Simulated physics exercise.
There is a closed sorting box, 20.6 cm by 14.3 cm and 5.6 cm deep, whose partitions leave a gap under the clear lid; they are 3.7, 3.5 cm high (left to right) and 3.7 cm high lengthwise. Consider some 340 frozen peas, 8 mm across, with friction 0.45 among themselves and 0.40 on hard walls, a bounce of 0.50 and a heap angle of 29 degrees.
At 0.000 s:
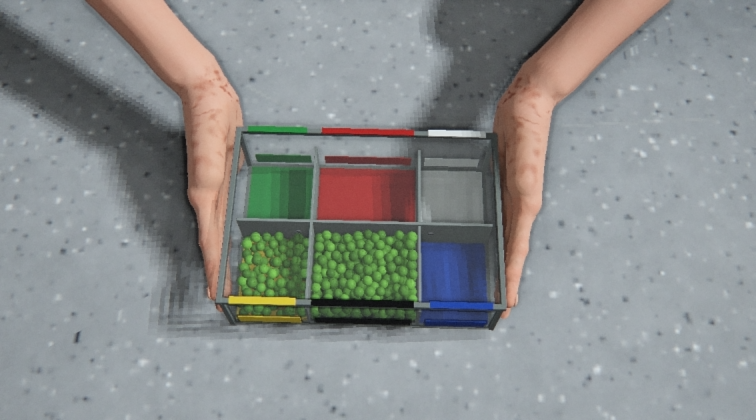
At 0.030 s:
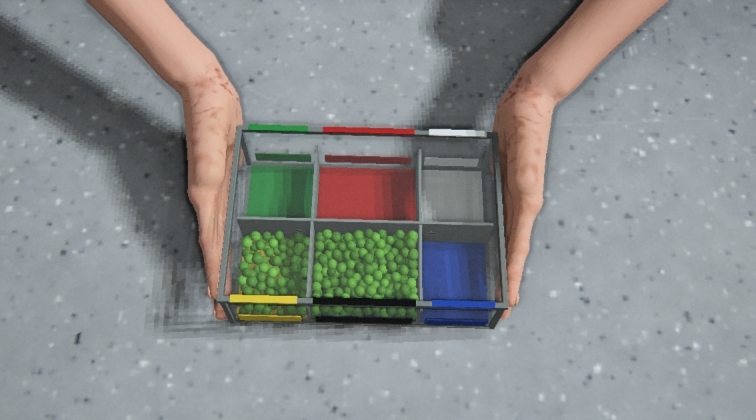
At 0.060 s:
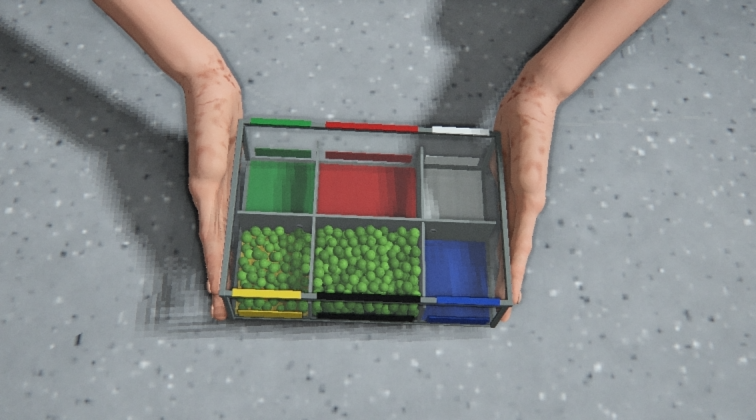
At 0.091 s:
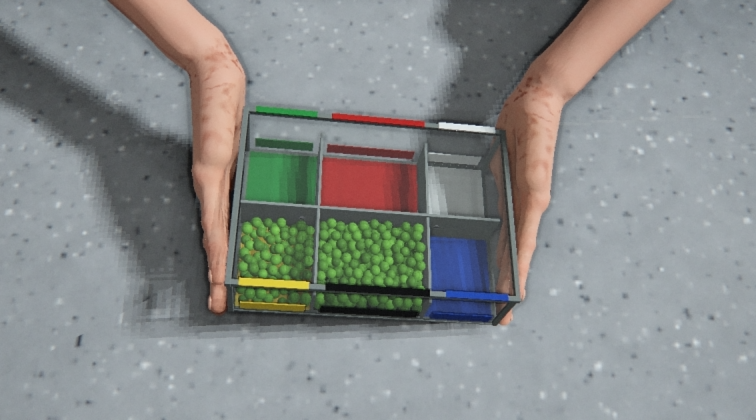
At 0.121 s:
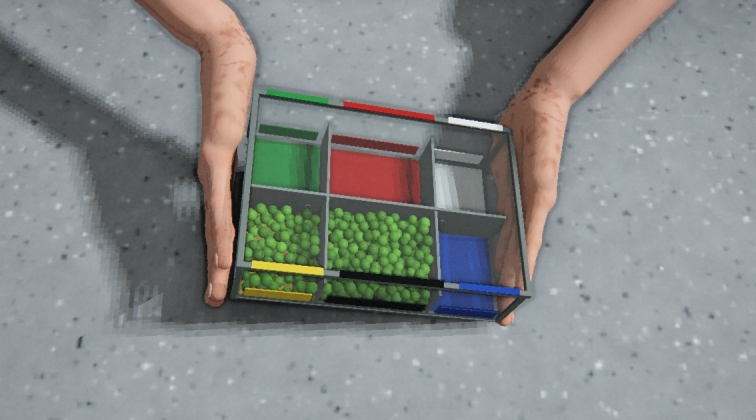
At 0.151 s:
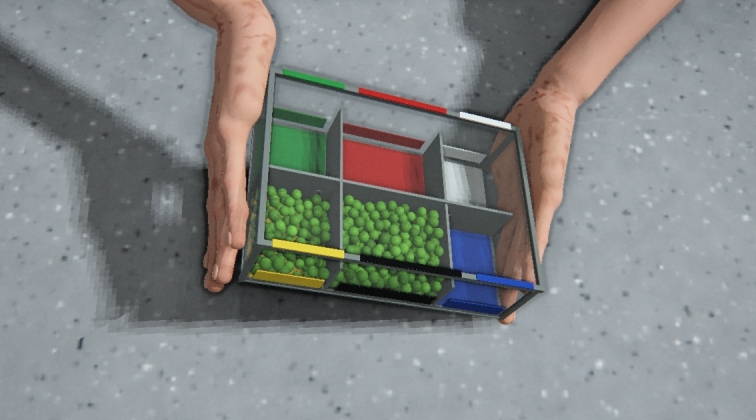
Clear-lidded sorting box of green peas tilting and turning slightly clockwise between two hands, peas staying in yellow and black compartments.
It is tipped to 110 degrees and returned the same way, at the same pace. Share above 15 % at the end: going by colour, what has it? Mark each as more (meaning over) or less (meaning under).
Red - less; blue - more; green - less; yellow - less; white - more; black - more.
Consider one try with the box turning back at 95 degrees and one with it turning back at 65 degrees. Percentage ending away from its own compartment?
Around 65 and 40 in a hundred, respectively.
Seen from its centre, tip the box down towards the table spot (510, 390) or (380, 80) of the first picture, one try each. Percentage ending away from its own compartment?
Estimate: Some 35 % and some 70 % respectively.
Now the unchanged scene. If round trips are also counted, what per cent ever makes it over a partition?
Roughly 85 per cent.
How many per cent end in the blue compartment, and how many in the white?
Blue 35 %, white 35 %.
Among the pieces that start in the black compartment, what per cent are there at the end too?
Something like 20 in a hundred.
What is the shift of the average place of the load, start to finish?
Displacement: Near 8.5 cm.
Then, at 0.60 s, tilt 109 degrees; red 5 %, blue 15 %, yellow 20 %, white 5 %, black 55 %.
After 0.90 s, tilt 46 degrees; red 5 %, blue 35 %, white 35 %, black 20 %.
After 1.30 s, tilt 0 degrees; red 5 %, blue 35 %, white 35 %, black 20 %.
At rest (1.8 s), red 5 %, blue 35 %, green 0 %, yellow 0 %, white 35 %, black 20 %.
